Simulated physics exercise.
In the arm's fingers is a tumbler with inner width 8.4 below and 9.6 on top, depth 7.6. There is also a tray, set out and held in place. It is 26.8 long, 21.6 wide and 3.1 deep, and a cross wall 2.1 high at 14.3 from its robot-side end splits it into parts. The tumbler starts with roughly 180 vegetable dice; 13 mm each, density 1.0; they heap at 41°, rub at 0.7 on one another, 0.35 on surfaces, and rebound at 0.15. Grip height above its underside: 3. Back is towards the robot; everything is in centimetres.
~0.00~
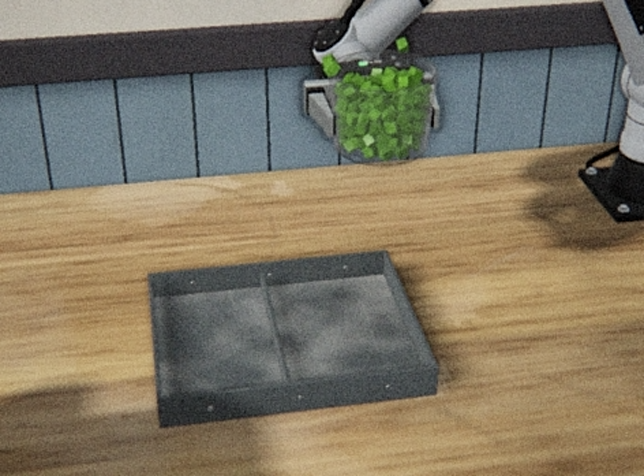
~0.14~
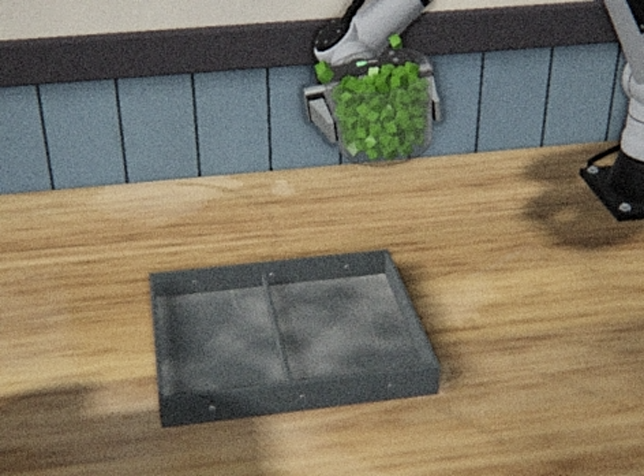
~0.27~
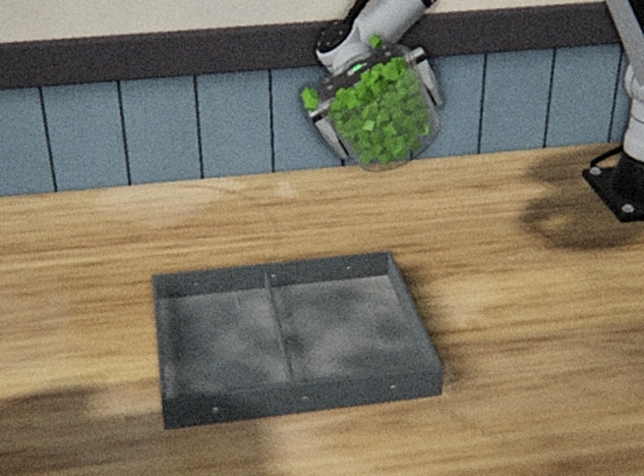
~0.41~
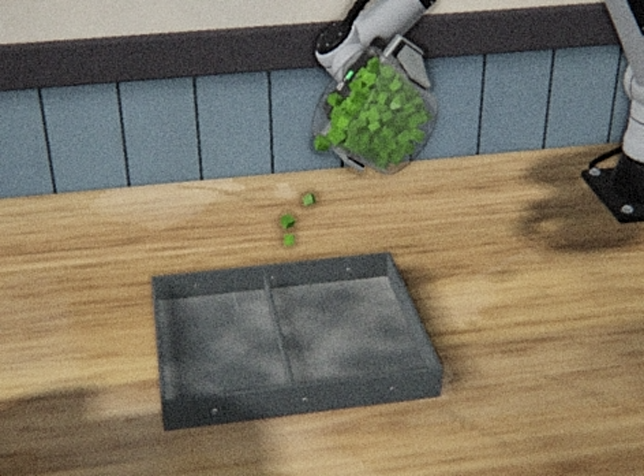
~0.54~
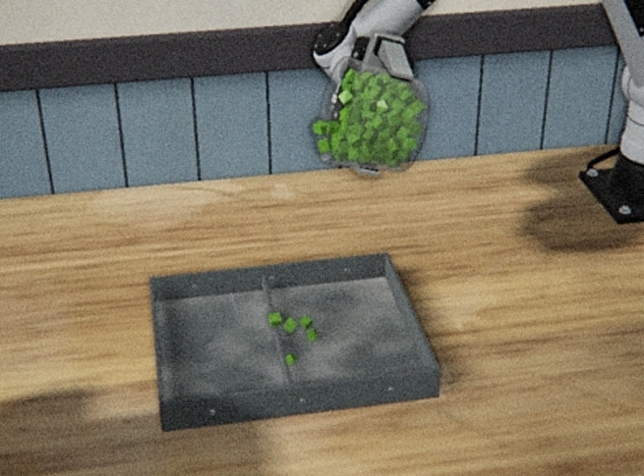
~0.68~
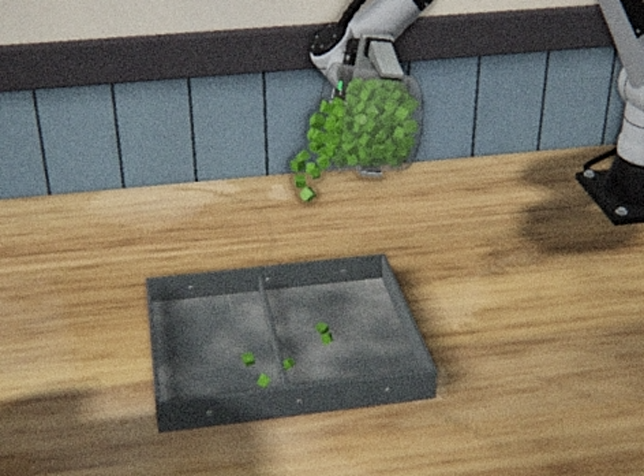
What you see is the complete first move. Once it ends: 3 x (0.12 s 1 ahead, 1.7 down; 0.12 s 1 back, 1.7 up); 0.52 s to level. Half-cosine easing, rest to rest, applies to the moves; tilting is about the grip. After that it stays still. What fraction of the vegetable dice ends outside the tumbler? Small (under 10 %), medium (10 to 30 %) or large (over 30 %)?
Medium.
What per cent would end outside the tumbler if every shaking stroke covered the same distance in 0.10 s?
In that case about 20 in a hundred.
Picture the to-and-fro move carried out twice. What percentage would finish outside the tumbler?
That share would be near 20 percent.
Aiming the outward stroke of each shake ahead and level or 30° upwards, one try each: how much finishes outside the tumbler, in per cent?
First try about 45 %, second try about 50 %.
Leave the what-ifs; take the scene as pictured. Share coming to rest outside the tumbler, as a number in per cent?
The share comes to around 20 per cent.
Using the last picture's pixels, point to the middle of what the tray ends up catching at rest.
(287, 340).
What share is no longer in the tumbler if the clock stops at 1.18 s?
20 %.
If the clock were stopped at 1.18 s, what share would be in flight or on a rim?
Some 2 percent.
After 1.18 s, tilted 80° forward, highest piece 29 above the table; 148 in the tumbler, 18 in the robot-side part, 10 in the far-side part, 4 in flight or on a rim.
After 1.67 s, tilted 37° forward, highest piece 28 above the table; 144 in the tumbler, 23 in the robot-side part, 13 in the far-side part.
After 2.12 s, level, highest piece 30 above the table; 144 in the tumbler, 23 in the robot-side part, 13 in the far-side part.
After 3.17 s, level, highest piece 30 above the table; 144 in the tumbler, 23 in the robot-side part, 13 in the far-side part.
In the end, 144 in the tumbler, 23 in the robot-side part, 13 in the far-side part. That is 20 % outside the tumbler.
